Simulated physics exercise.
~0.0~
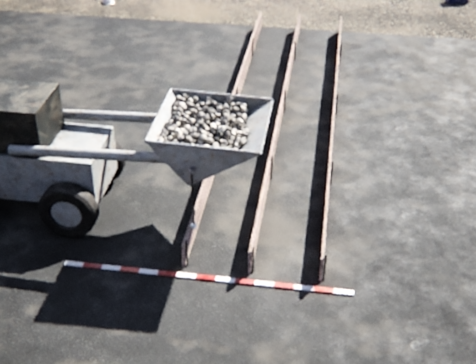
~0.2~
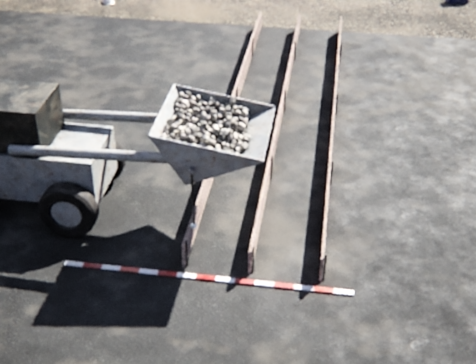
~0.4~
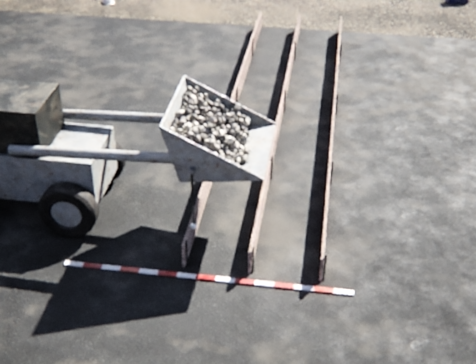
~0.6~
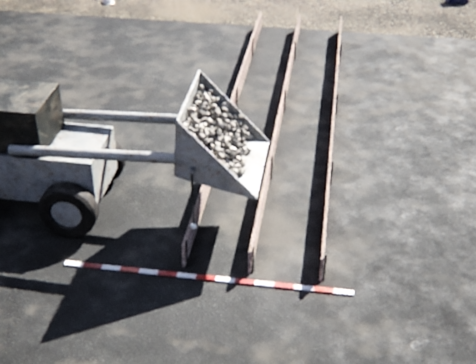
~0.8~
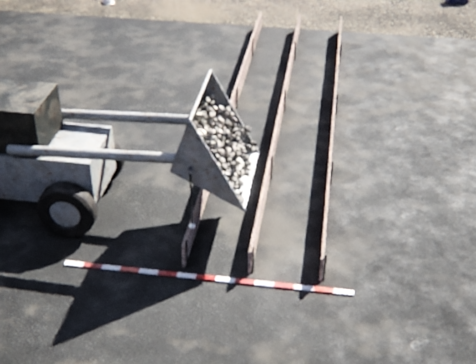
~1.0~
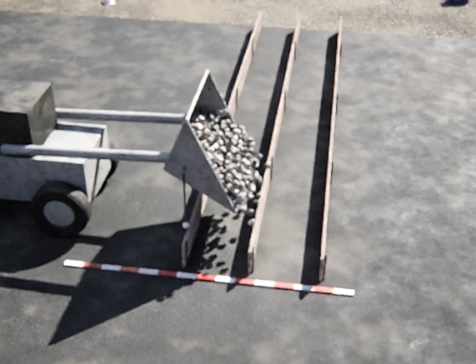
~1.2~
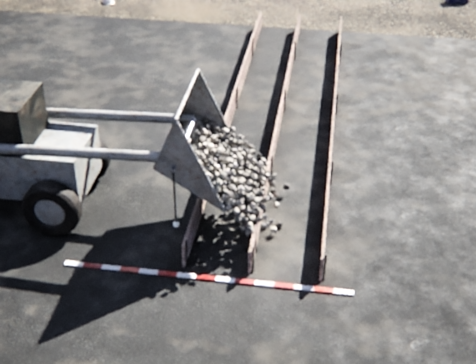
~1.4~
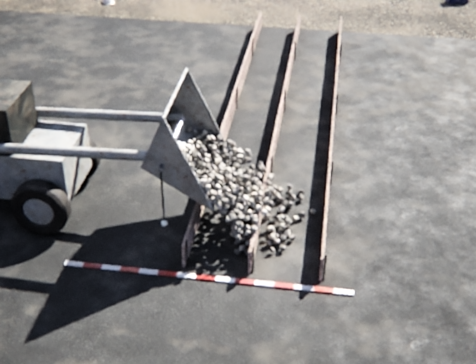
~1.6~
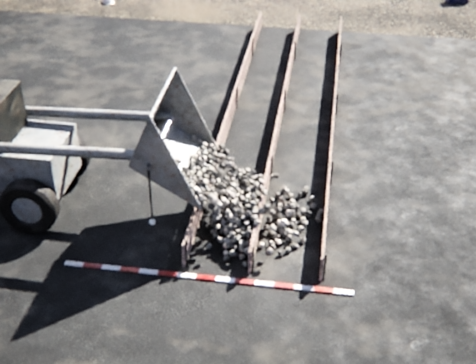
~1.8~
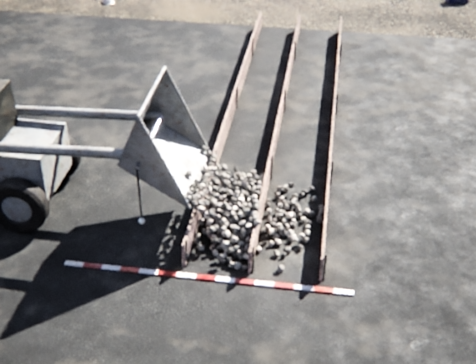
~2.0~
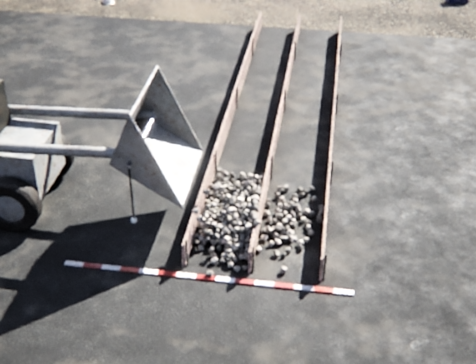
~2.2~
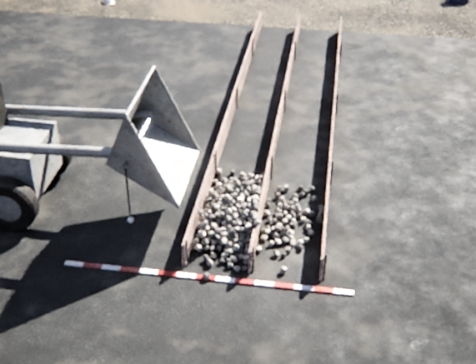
Compact loader tipping a bucket of grey stones between boards while backing left, leaving most in the near bay, fewer beyond.
